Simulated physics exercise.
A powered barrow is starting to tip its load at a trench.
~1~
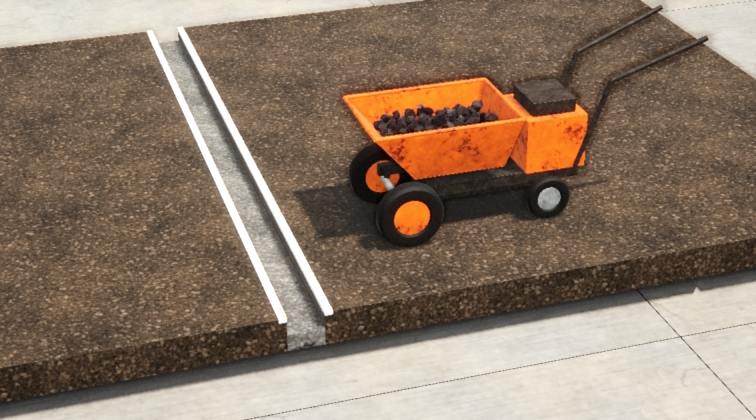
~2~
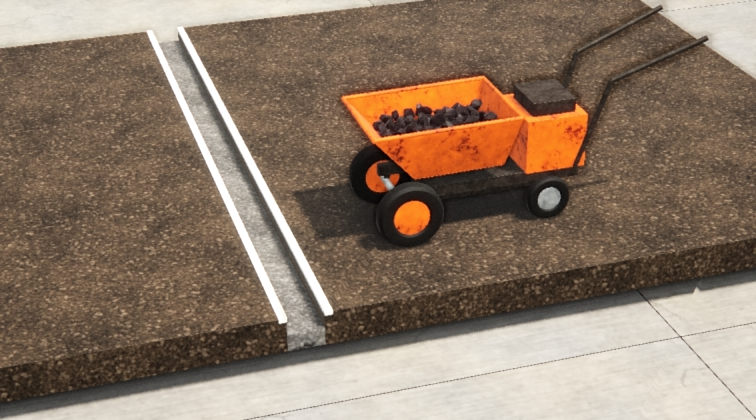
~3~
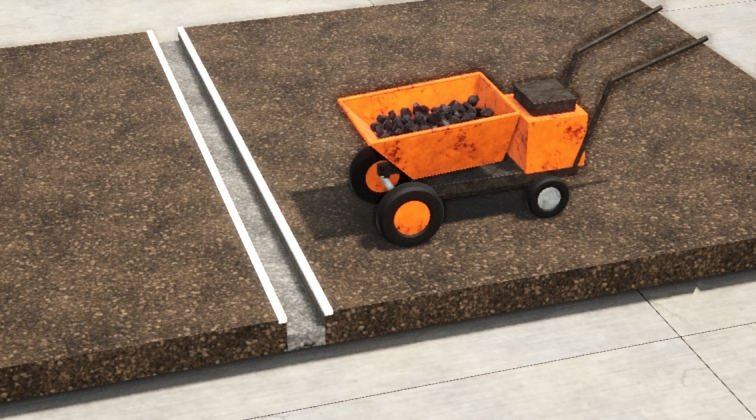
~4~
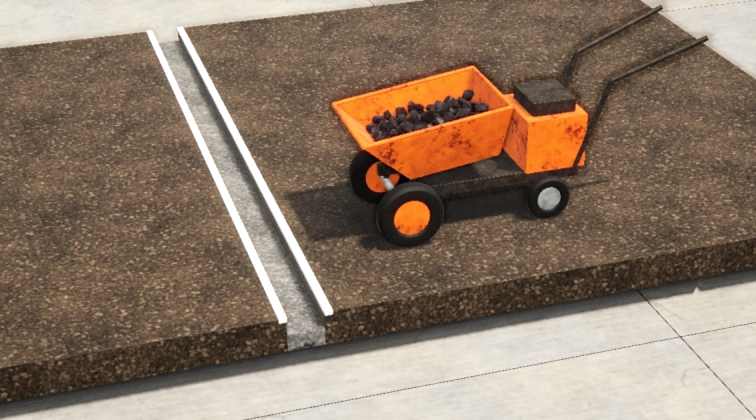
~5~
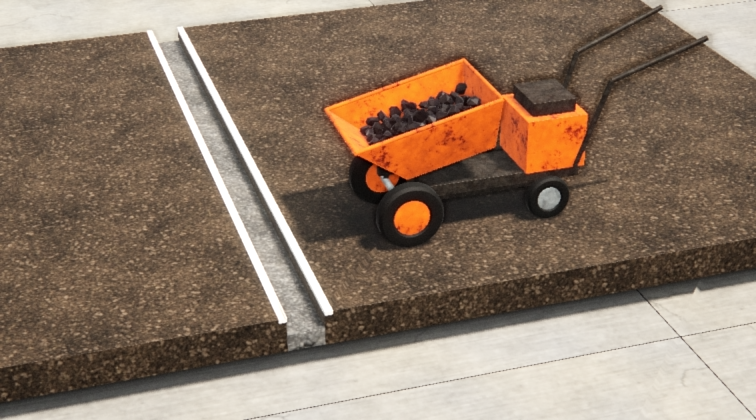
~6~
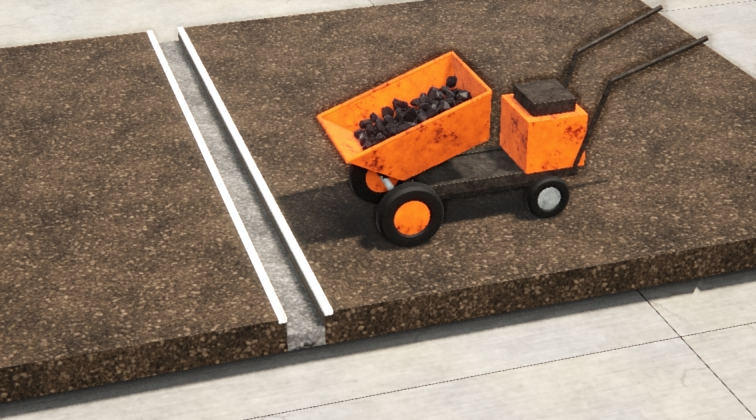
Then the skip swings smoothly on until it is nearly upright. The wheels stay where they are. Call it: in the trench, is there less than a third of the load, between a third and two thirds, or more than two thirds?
Between a third and two thirds of the load is in the trench.
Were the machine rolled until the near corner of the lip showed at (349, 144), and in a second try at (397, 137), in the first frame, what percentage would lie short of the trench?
First position: Some 0 percent; second position: Some 30 percent.
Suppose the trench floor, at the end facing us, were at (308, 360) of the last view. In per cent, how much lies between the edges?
That would give roughly 80 percent.
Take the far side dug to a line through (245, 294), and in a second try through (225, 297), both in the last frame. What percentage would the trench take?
Well, it'd be something like 70 per cent the first time and 80 per cent the second.
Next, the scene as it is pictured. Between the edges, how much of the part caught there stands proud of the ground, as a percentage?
35 in a hundred.
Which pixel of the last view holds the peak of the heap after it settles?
I'd mark the summit at roughly pixel (281, 230).
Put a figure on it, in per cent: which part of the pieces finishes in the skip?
My estimate is about 25 per cent.
Shortly afterwards, skip tipped steeply; the whole lot in the skip.
Next, skip tipped right over; the bulk in the skip; a little short of the trench; a little in or heaped over the trench; only a few falling.
Some moments later, skip tipped right over; near a quarter in the skip; a little short of the trench; near half in or heaped over the trench; a little beyond it.
In the end, skip tipped right over; near a quarter in the skip; a little short of the trench; near half in or heaped over the trench; a little beyond it.
